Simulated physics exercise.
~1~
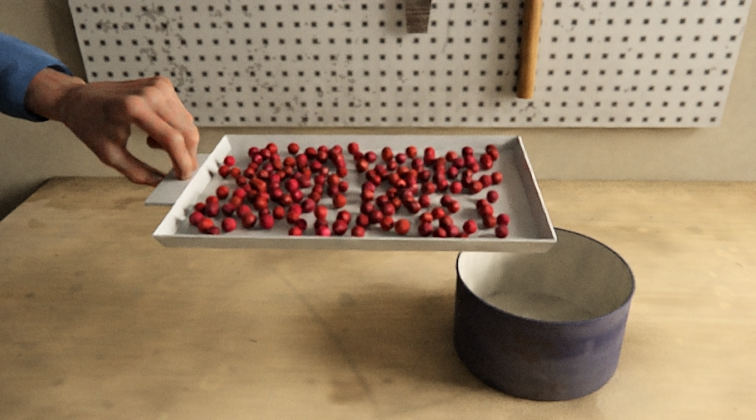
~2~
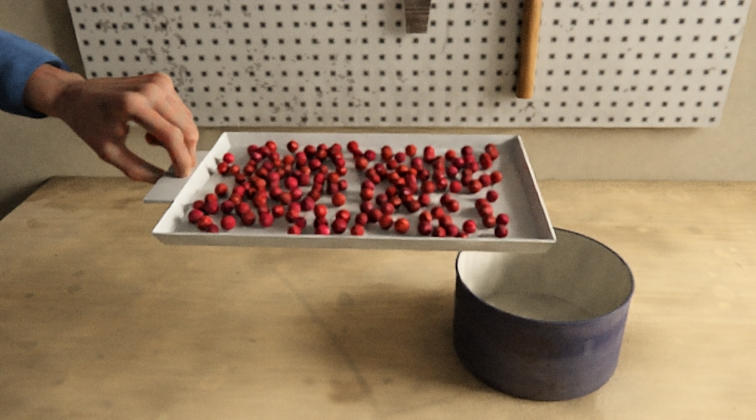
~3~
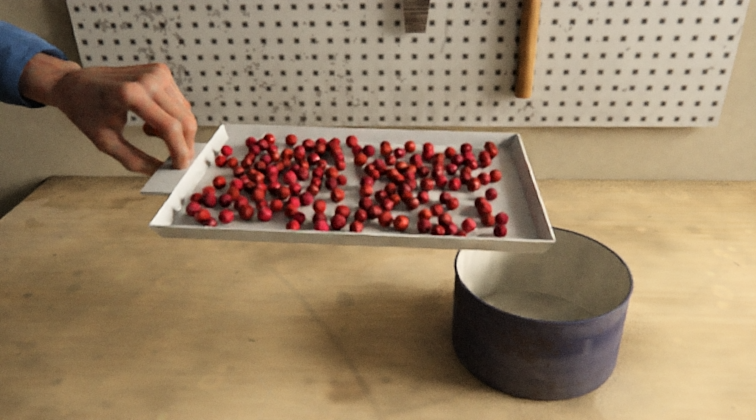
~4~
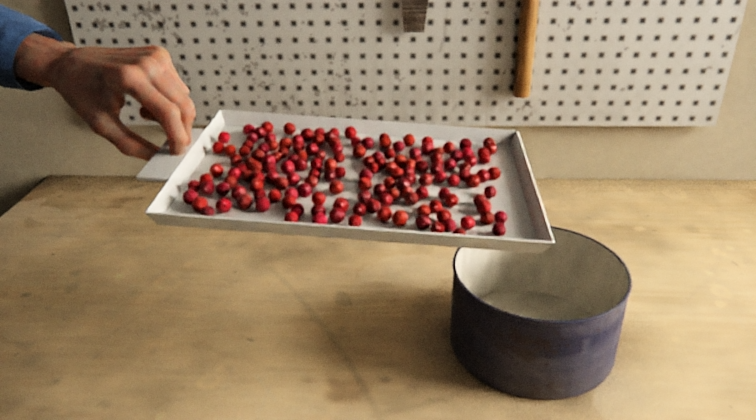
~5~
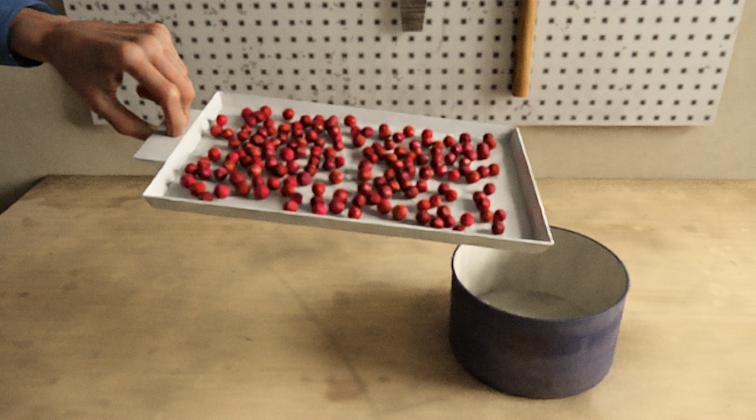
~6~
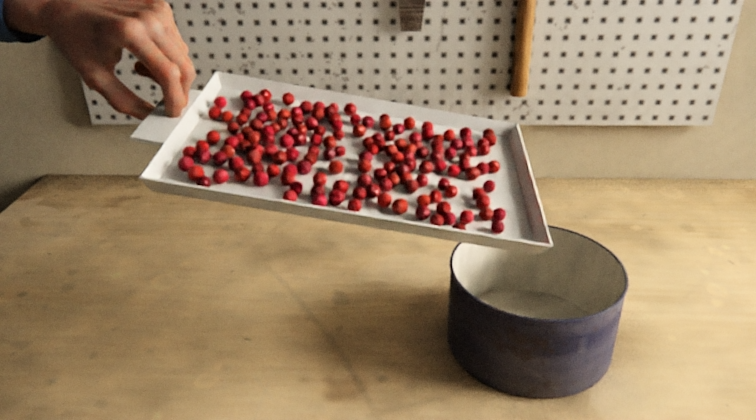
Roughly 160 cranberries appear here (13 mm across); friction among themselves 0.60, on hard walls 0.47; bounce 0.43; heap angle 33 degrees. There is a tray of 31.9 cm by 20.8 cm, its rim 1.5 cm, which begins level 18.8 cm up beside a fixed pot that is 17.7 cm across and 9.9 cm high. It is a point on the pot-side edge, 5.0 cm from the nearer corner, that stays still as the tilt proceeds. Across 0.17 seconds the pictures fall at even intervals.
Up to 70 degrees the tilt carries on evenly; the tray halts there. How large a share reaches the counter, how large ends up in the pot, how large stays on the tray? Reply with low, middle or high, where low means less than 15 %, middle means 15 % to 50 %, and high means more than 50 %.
My answer: Counter - high; pot - middle; tray - low.
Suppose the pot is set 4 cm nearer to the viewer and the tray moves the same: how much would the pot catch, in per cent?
Roughly 60 per cent.
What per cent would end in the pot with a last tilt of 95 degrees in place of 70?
In that case some 30 per cent.
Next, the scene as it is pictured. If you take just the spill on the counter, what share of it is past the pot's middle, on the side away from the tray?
Around 80 in a hundred.
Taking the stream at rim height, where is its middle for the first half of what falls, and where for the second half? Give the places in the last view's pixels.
The first half passes near (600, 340) and the second half near (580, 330).
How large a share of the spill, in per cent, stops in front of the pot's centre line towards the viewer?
Some 100 per cent.
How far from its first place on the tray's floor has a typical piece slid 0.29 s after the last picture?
5 cm.
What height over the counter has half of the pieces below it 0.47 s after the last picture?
About 24 centimetres.
Then, 0.29 s after the last picture, tilt 41 degrees; the tray holds 100 %, the pot 0 %.
Then, 0.47 s after the last picture, tilt 60 degrees; the tray holds 95 %, the pot 0 %.
Then, 0.78 s after the last picture, tilt 70 degrees; the tray holds 20 %, the pot 20 %.
In the end, counter 65 %, pot 30 %, tray 5 %.
